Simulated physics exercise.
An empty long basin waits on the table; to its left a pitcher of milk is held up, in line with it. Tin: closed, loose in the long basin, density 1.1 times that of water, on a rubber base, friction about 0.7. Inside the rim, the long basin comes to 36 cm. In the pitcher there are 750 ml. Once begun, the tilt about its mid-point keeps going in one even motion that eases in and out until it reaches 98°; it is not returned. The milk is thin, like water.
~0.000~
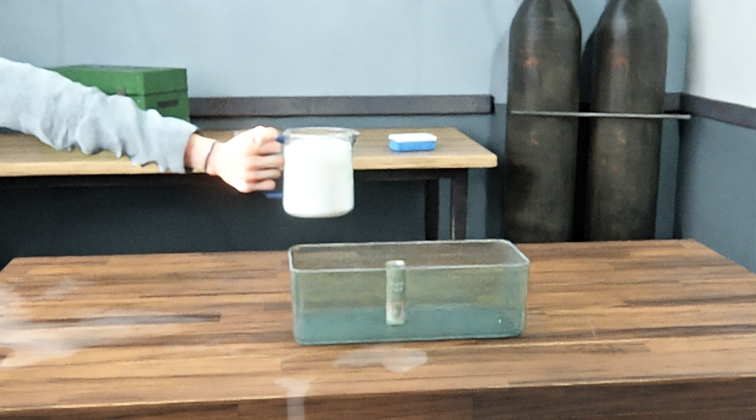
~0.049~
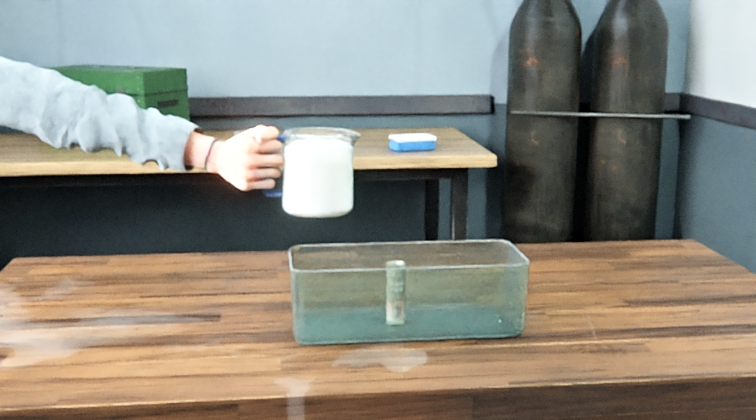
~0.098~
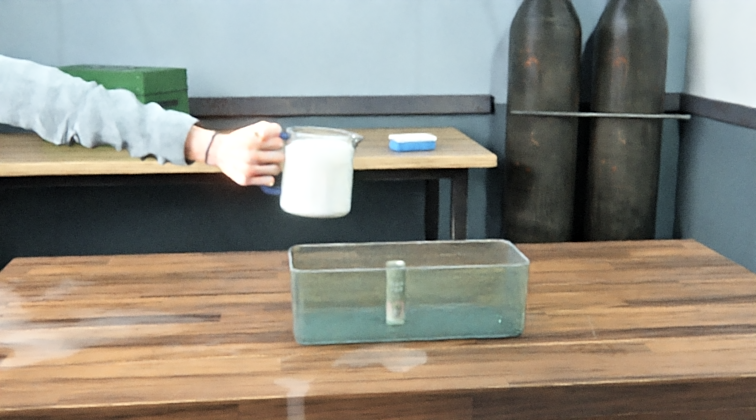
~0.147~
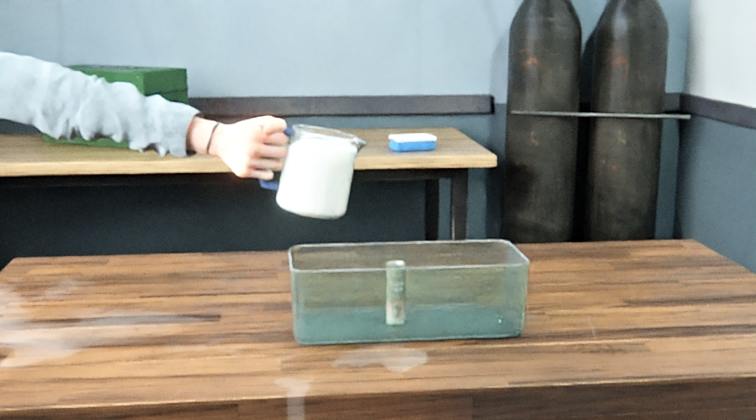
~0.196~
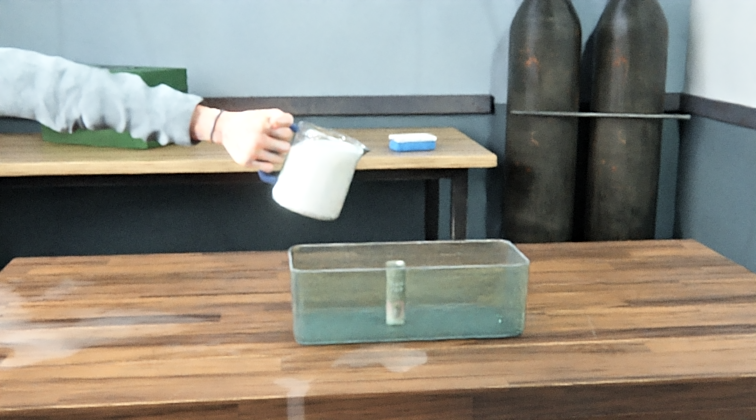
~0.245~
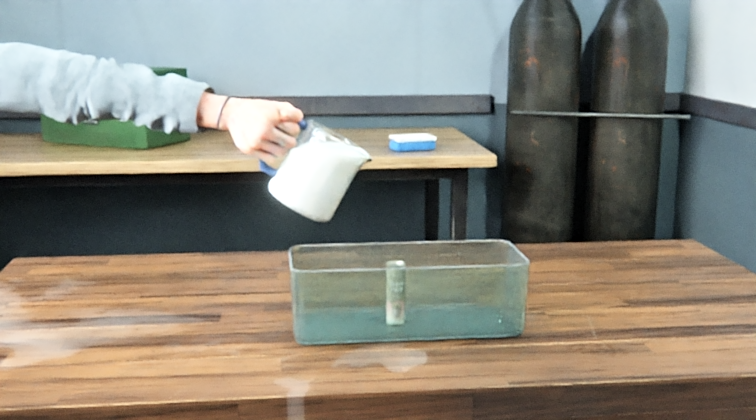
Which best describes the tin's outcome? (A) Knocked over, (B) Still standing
Still standing (B).
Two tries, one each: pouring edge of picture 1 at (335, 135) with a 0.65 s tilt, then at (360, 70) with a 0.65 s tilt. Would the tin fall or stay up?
Run one: It tumbles. Run two: It does not tip.
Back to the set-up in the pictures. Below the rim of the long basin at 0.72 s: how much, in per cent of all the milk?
Roughly 56 percent of it.
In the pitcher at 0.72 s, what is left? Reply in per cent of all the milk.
About 26 per cent.
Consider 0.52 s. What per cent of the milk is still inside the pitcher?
Close to 66 in a hundred.
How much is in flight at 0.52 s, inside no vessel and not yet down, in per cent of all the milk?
Near 22 per cent at that moment.
Then, 0.52 s in, the tilt is 88° and 67 per cent is still to pour; the tin stands where it began.
Then, 0.72 s in, the tilt is 98° and 26 per cent is still to pour; the tin stands where it began.
Then, 0.92 s in, the tilt is 98° and 9 per cent is still to pour; the tin stands where it began.
Then, 1.15 s in, the tilt is 98° and 3 per cent is still to pour; the tin stands where it began.
Finally, the tin stands where it began.
